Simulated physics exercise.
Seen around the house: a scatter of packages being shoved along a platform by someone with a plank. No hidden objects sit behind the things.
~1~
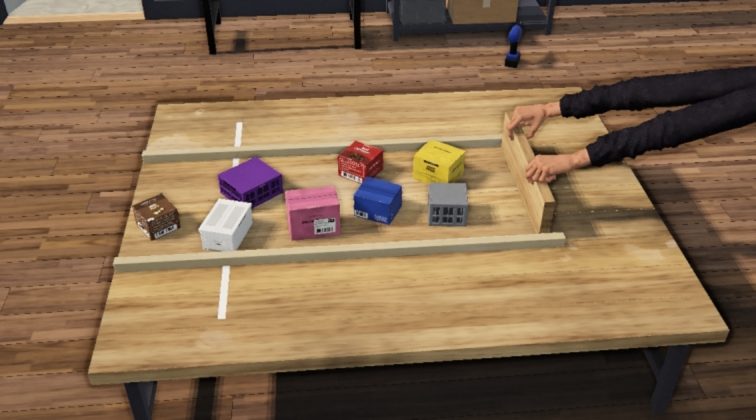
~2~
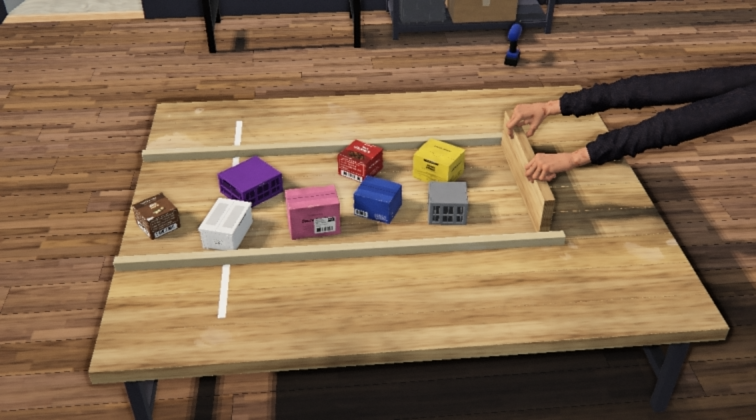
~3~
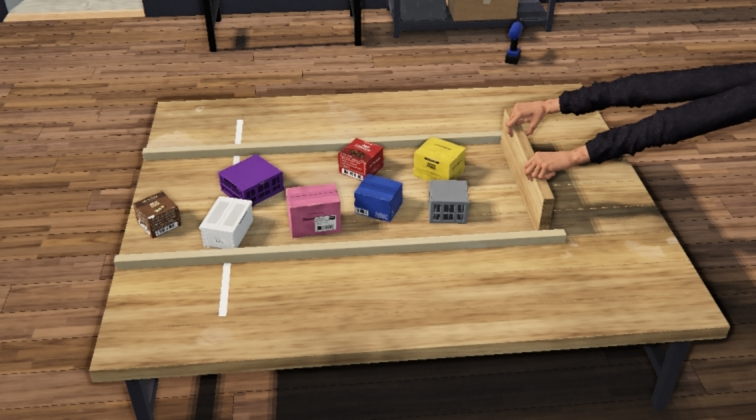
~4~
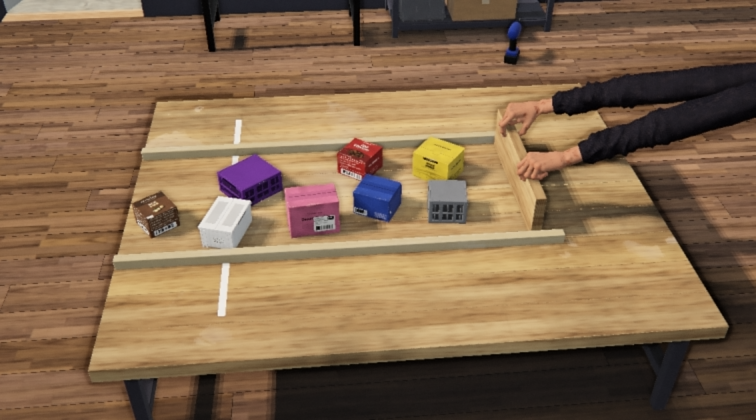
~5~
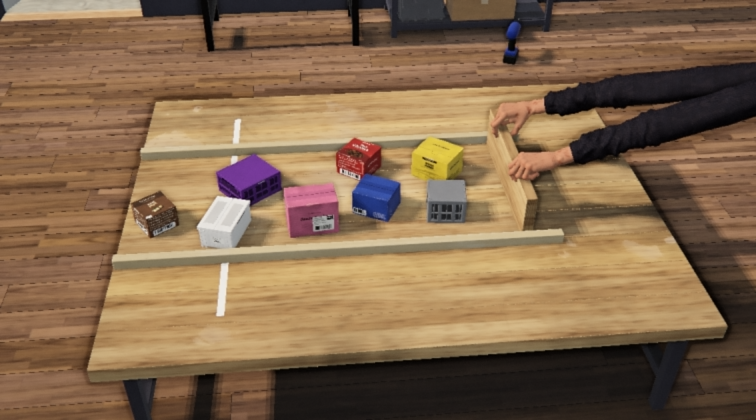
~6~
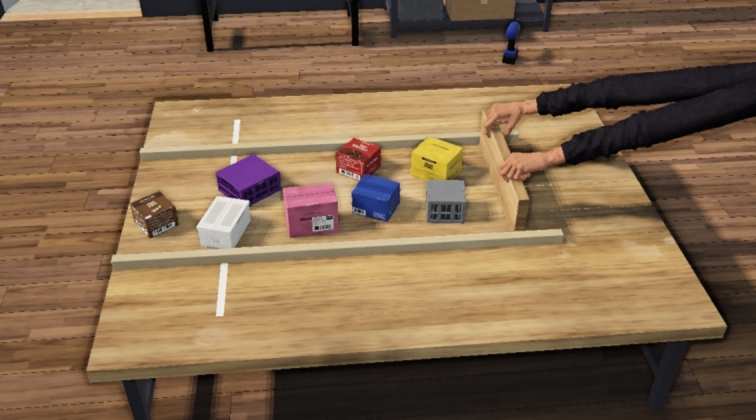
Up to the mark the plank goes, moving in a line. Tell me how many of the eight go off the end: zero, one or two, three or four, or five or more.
The answer is one or two.
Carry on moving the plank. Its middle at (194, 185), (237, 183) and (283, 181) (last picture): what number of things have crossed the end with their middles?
3, 1 and 0.
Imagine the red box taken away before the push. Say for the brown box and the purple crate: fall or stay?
Brown box drops; purple crate stays put.
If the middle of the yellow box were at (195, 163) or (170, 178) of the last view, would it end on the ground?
Going in order, the first time it is still up there and the second time it ends up below.
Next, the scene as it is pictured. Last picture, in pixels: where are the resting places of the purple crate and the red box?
(149, 184) and (179, 162), approximately.
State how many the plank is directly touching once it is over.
So the total is 2.
Soon after, none off yet; brown box at rest near (155, 214); white tote at rest near (225, 224); purple crate at rest near (249, 181).
Then, none off yet; brown box moved a little near (146, 213); white tote moved about its own width near (181, 222); purple crate moved about its own width near (198, 182).
At rest, the number that fall off is one or two; fallen, brown box.
